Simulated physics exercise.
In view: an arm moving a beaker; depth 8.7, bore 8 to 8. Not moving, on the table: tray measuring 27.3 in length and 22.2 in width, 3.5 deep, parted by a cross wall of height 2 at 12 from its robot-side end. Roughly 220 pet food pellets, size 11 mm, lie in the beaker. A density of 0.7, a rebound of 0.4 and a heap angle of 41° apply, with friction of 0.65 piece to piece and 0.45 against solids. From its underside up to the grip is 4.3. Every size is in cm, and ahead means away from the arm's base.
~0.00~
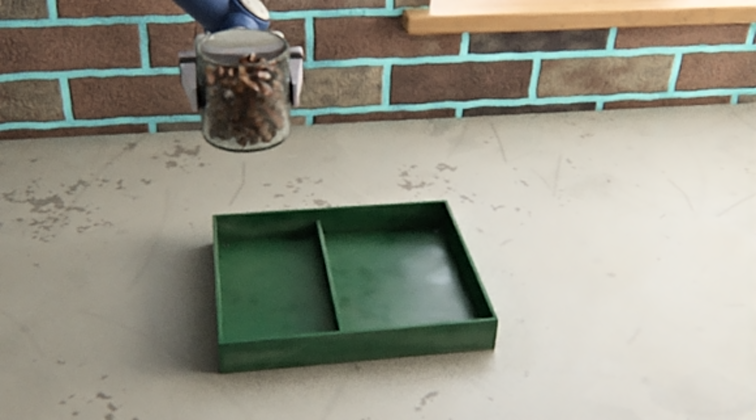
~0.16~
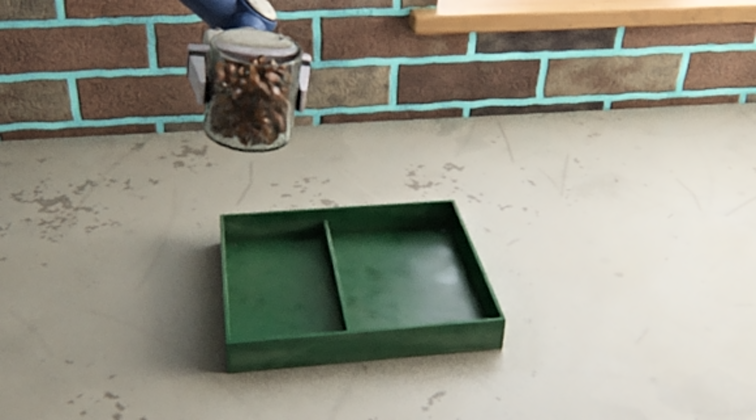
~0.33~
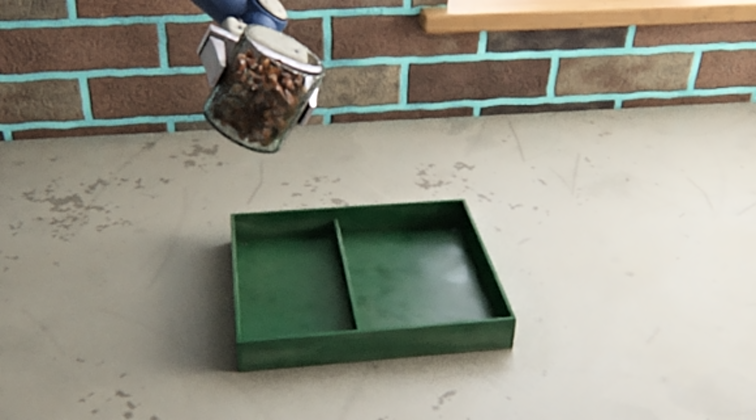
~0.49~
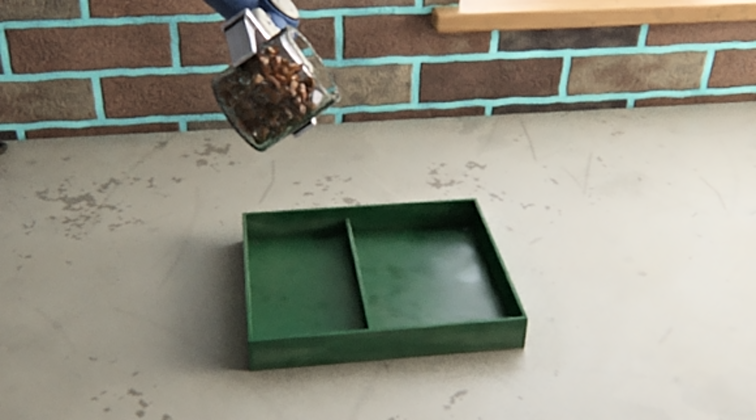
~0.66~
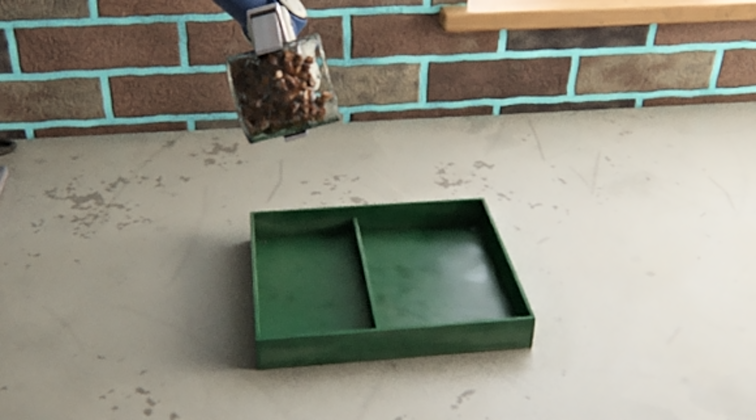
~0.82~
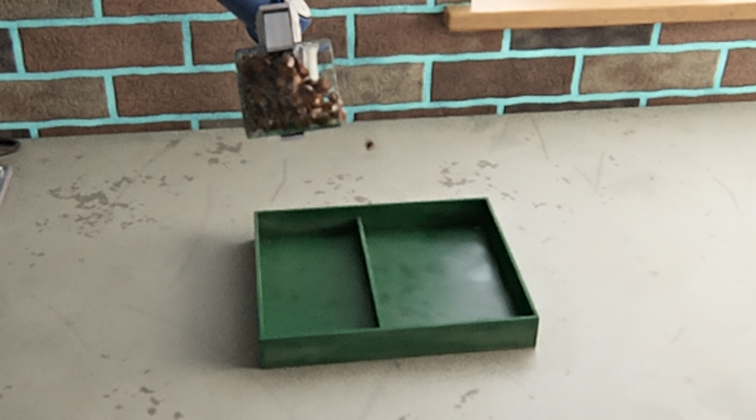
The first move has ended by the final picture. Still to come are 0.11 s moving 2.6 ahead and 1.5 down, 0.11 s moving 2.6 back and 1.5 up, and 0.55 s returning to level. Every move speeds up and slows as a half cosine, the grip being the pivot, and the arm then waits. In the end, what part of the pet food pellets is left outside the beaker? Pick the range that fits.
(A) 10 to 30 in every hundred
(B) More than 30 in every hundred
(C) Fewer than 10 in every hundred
The answer is A.
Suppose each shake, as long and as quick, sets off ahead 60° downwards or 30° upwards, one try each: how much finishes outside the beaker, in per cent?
Try one gives about 10 in a hundred, try two about 35 in a hundred.
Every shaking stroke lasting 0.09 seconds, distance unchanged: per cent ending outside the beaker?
Then about 20 per cent.
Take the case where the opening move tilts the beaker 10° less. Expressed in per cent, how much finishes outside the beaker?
Estimate: Close to 5 in a hundred.
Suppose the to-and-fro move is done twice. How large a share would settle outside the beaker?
20 per cent or so.
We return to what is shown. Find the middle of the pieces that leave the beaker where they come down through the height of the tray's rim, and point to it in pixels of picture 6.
(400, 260).
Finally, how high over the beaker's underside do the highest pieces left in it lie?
About 8.0 cm.
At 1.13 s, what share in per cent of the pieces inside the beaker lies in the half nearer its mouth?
Near 45 %.
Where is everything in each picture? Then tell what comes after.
The first frame shows beaker middle at (245, 92), level; upper third of the load around (243, 81), from x 205 to 280, top at y 60; 223 in the beaker.
The second frame shows beaker middle at (252, 91), tilted 8° forward; upper third of the load around (252, 82), from x 215 to 290, top at y 60.
The third frame shows beaker middle at (263, 91), tilted 29° forward; upper third of the load around (256, 80), from x 215 to 305, top at y 55.
The fourth frame shows beaker middle at (275, 90), tilted 56° forward; upper third of the load around (263, 77), from x 225 to 310, top at y 50.
The fifth frame shows beaker middle at (283, 90), tilted 77° forward; upper third of the load around (269, 72), from x 235 to 320, top at y 55.
The sixth frame shows beaker middle at (287, 89), tilted 85° forward; upper third of the load around (270, 75), from x 245 to 370, top at y 55; 222 in the beaker, 1 in flight or on a rim.
After 1.13 s, tilted 80° forward, highest piece 26 above the table; 189 in the beaker, 13 in the far-side part, 21 in flight or on a rim.
After 1.44 s, tilted 15° forward, highest piece 28 above the table; 184 in the beaker, 33 in the far-side part, 6 in the robot-side part.
After 1.79 s, level, highest piece 28 above the table; 184 in the beaker, 33 in the far-side part, 6 in the robot-side part.
After 2.84 s, level, highest piece 28 above the table; 184 in the beaker, 33 in the far-side part, 6 in the robot-side part.
At rest, 184 in the beaker, 33 in the far-side part, 6 in the robot-side part. That is 17 % outside the beaker.
